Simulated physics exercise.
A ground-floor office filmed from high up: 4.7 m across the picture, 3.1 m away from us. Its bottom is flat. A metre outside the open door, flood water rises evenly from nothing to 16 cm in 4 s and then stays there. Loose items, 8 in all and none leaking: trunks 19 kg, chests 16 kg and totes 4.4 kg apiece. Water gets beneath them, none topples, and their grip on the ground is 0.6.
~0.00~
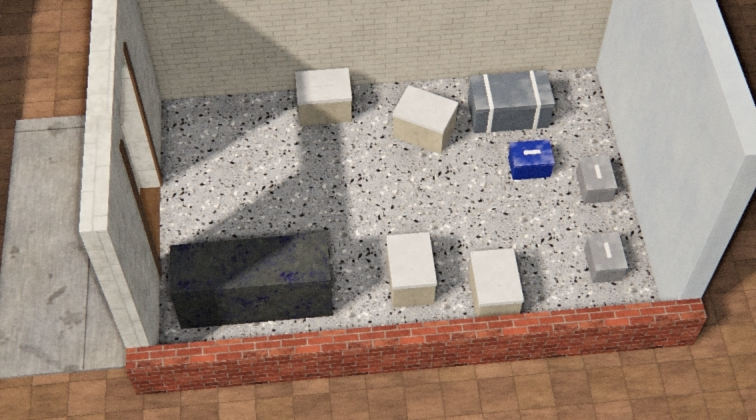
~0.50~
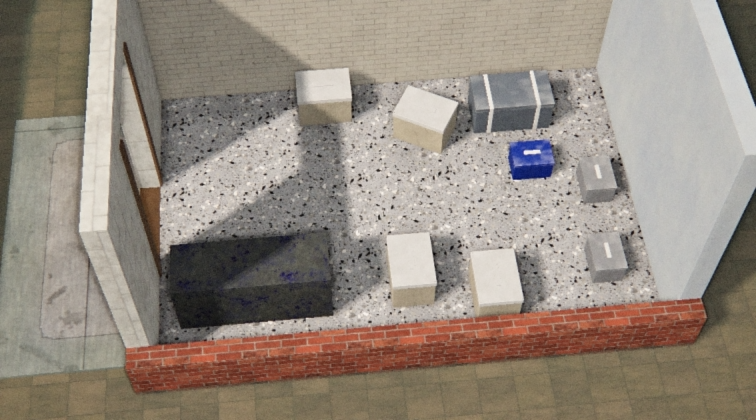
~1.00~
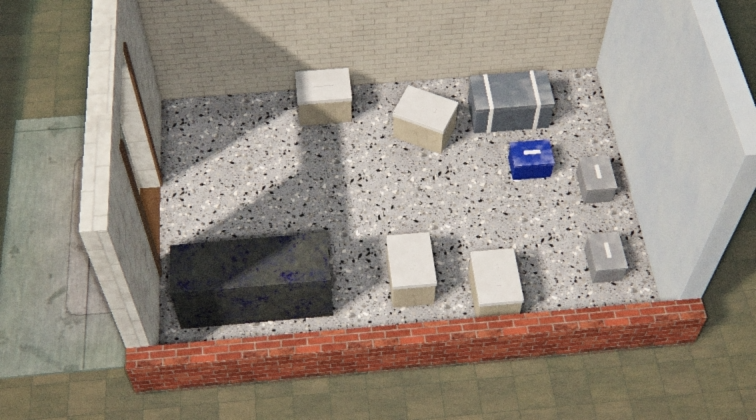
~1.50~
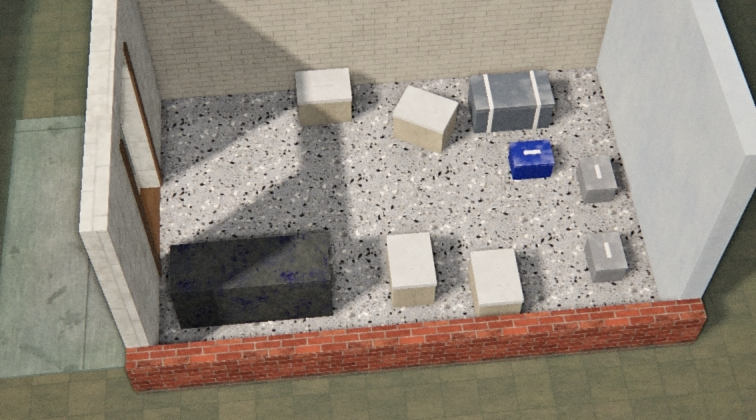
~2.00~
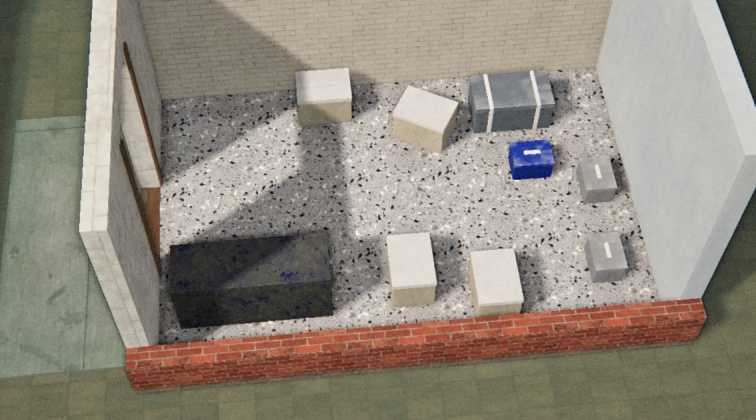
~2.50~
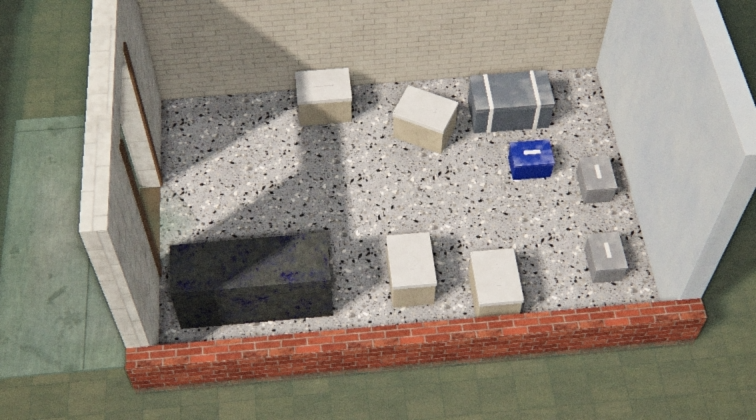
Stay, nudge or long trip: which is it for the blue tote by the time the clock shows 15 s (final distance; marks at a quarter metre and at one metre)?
Blue tote moves a short way.
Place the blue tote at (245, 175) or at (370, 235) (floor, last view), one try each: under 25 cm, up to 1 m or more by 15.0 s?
In turn: It travels far; it gets carried off.
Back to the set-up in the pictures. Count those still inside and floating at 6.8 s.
At that moment 0.
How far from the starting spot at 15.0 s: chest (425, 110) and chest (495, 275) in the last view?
In that order: 40 cm, 80 cm.
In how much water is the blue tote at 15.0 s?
Roughly 9 cm.
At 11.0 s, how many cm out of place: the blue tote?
About 100 cm.
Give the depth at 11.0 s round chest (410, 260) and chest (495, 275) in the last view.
Roughly 4 and 5 cm.
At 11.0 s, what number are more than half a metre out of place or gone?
I count 3.
After 3.5 s the blue tote is near (532, 153), 0.0 m from its start, aground; 0 afloat.
After 6.8 s the blue tote is near (560, 143), 0.3 m from its start, aground; 0 afloat.
After 11.0 s the blue tote is near (551, 82), 0.9 m from its start, afloat; 4 afloat.
After 15.0 s the blue tote is near (574, 118), 0.6 m from its start, afloat; 7 afloat.
